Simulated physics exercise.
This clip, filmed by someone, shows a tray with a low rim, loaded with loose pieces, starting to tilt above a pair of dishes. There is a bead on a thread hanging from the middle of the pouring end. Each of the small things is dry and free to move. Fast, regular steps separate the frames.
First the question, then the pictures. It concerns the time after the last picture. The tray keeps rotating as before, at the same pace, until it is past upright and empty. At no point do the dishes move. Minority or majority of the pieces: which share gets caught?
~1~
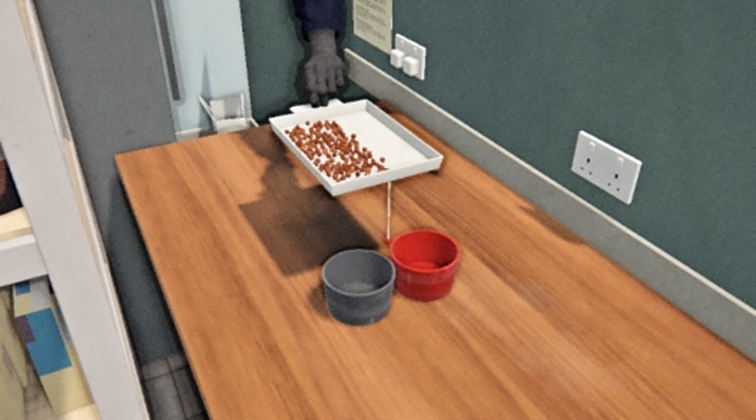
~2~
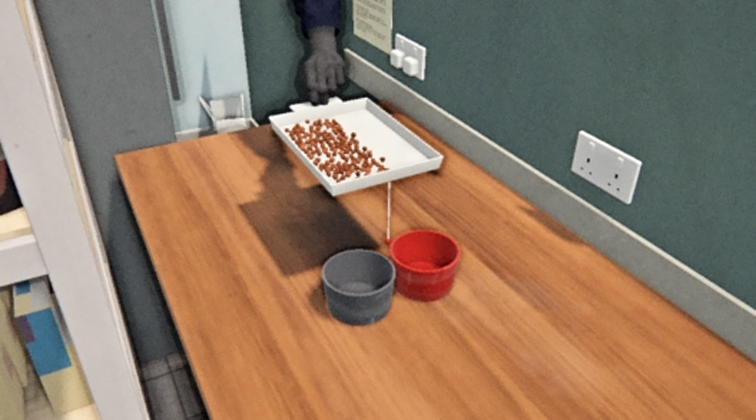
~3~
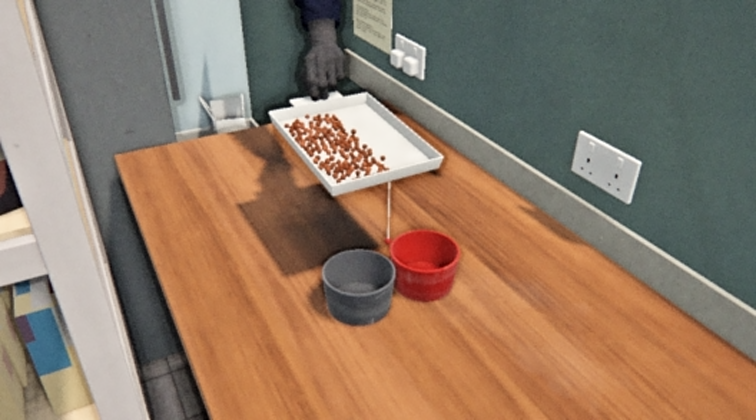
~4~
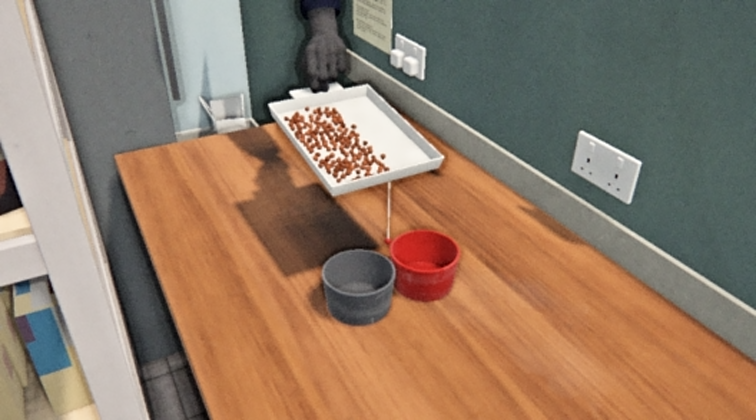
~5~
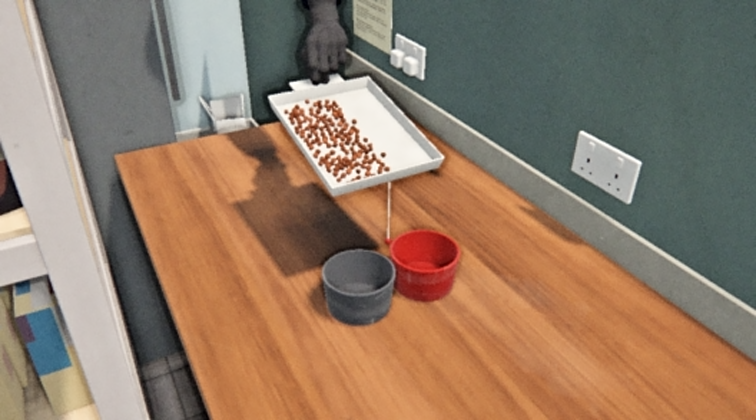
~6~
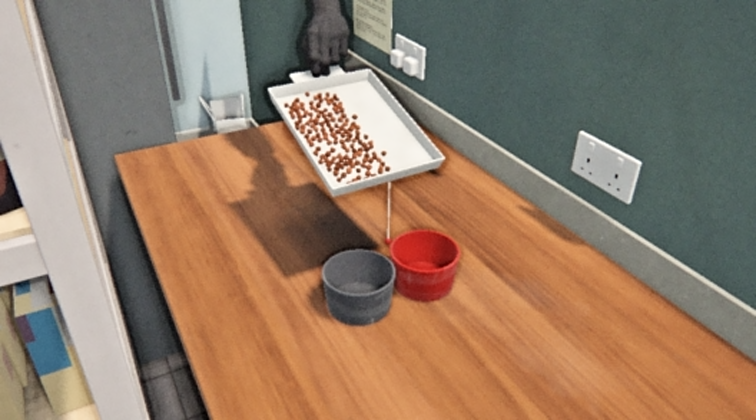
Majority.
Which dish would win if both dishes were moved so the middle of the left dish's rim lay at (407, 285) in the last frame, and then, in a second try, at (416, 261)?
First try, the leftmost dish; second try, the leftmost dish.
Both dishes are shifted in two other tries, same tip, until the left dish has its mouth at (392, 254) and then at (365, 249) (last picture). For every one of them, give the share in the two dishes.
About 20% on the first try and 0% on the second.
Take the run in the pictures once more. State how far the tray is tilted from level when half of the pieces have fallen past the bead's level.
Reading: Some 110°.
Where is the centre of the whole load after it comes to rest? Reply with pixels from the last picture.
(374, 303).
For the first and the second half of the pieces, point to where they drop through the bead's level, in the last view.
First part (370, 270), rest (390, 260).
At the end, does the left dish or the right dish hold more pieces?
The one at left wins.
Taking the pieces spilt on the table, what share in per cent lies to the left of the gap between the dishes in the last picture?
It amounts to some 20 percent.
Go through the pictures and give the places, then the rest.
The first frame shows corners of the pouring end near (333, 183) and (439, 156), level; middle of the load near (332, 149), clay pellets; left dish near (375, 306); right dish near (442, 282); bead on its thread near (388, 241).
The second frame shows corners of the pouring end near (333, 183) and (439, 156), level; middle of the load near (332, 148).
The third frame shows corners of the pouring end near (333, 184) and (440, 156), tipped barely, level across its low end; middle of the load near (332, 146).
The fourth frame shows corners of the pouring end near (334, 185) and (440, 156), tipped a little, level across its low end; middle of the load near (332, 142).
The fifth frame shows corners of the pouring end near (334, 185) and (441, 157), tipped a little, level across its low end; middle of the load near (332, 138).
The sixth frame shows corners of the pouring end near (334, 186) and (441, 157), tipped a little, level across its low end; middle of the load near (333, 134); left dish near (375, 306); right dish near (442, 282).
Shortly afterwards, tray tipped steeply; the whole lot on the tray.
Next, tray tipped right over; all but a few on the tray; only a few in the left dish; only a few outside both.
Some moments later, tray tipped past a quarter turn; near half in the left dish; near a quarter in the right dish; near a quarter outside both.
In the end, tray tipped past a quarter turn; near half in the left dish; near a quarter in the right dish; near a quarter outside both.
